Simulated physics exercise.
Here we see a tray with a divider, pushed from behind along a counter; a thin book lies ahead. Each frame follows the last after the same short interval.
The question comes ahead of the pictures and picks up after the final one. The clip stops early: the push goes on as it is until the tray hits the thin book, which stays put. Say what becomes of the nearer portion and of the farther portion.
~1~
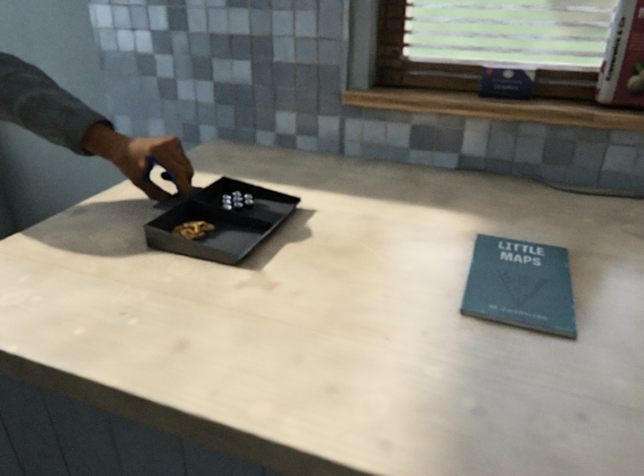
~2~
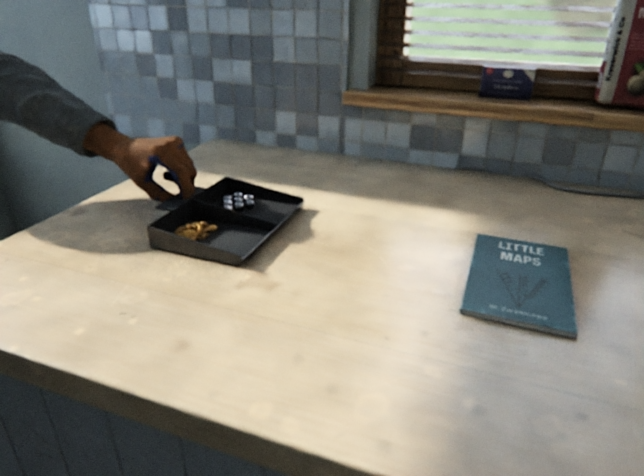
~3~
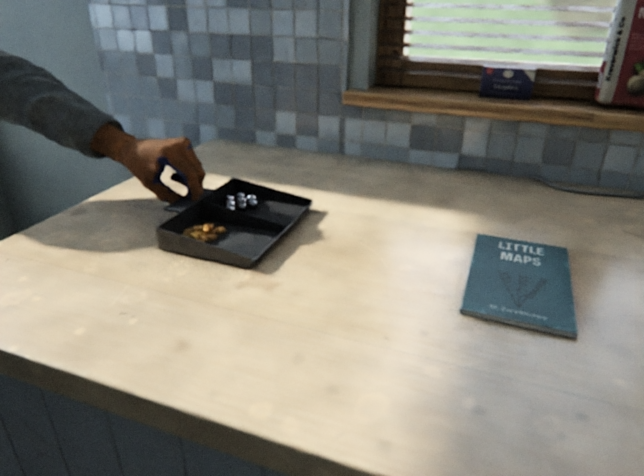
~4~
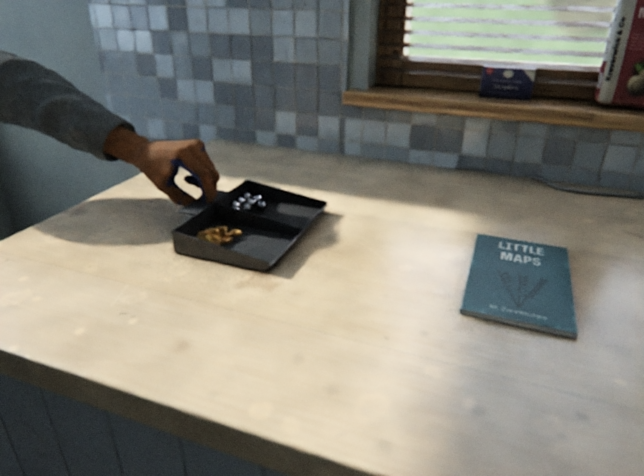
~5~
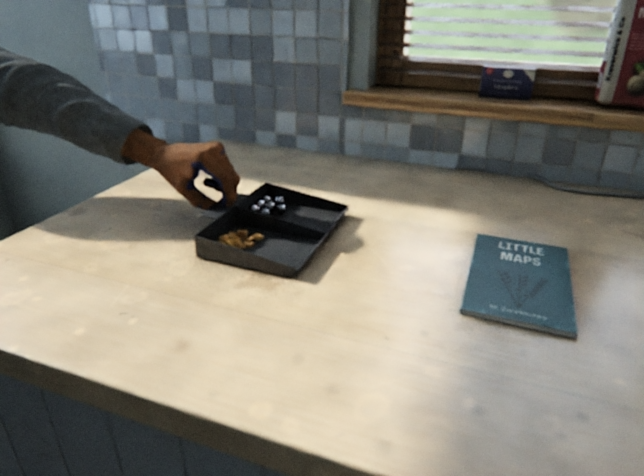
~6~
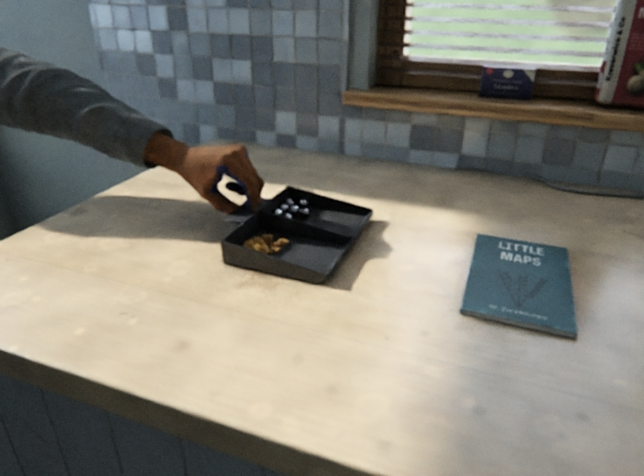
For the nearer portion, it doesn't spill. Farther portion? It doesn't stay fully in.
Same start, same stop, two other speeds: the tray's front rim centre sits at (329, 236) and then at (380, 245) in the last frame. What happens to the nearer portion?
Run 1: It holds inside the tray. Run 2: It holds inside the tray.
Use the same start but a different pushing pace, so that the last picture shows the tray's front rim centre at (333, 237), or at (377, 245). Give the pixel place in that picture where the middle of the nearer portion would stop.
Lab note: Centre at rest close to (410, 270), then close to (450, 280).
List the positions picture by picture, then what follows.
The first frame shows front rim at (274, 226), at rest; thin book at (519, 296); nearer portion at (192, 228), a few cereal squares; farther portion at (238, 201), a few steel balls.
The second frame shows front rim at (277, 227), hardly any of the way covered; farther portion at (239, 202).
The third frame shows front rim at (287, 228), a small part of the way covered; nearer portion at (201, 230).
The fourth frame shows front rim at (303, 231), about a quarter of the way covered; farther portion at (251, 204).
The fifth frame shows front rim at (326, 235), about a quarter of the way covered; nearer portion at (237, 237).
The sixth frame shows front rim at (353, 240), about half of the way covered; thin book at (519, 296); nearer portion at (262, 243); farther portion at (294, 211).
Then, 0.11 s after the last picture, tray still sliding, front rim near (409, 251); nearer portion all inside; farther portion all inside.
Then, 0.32 s after the last picture, tray stopped at the thin book; nearer portion all inside, moved towards the front rim; farther portion all inside, moved towards the front rim.
Then, 0.53 s after the last picture, tray stopped at the thin book; nearer portion all inside, moved towards the front rim; farther portion about a third out of the tray.
By the end, tray stopped at the thin book; nearer portion all inside, moved towards the front rim; farther portion about a third out of the tray.
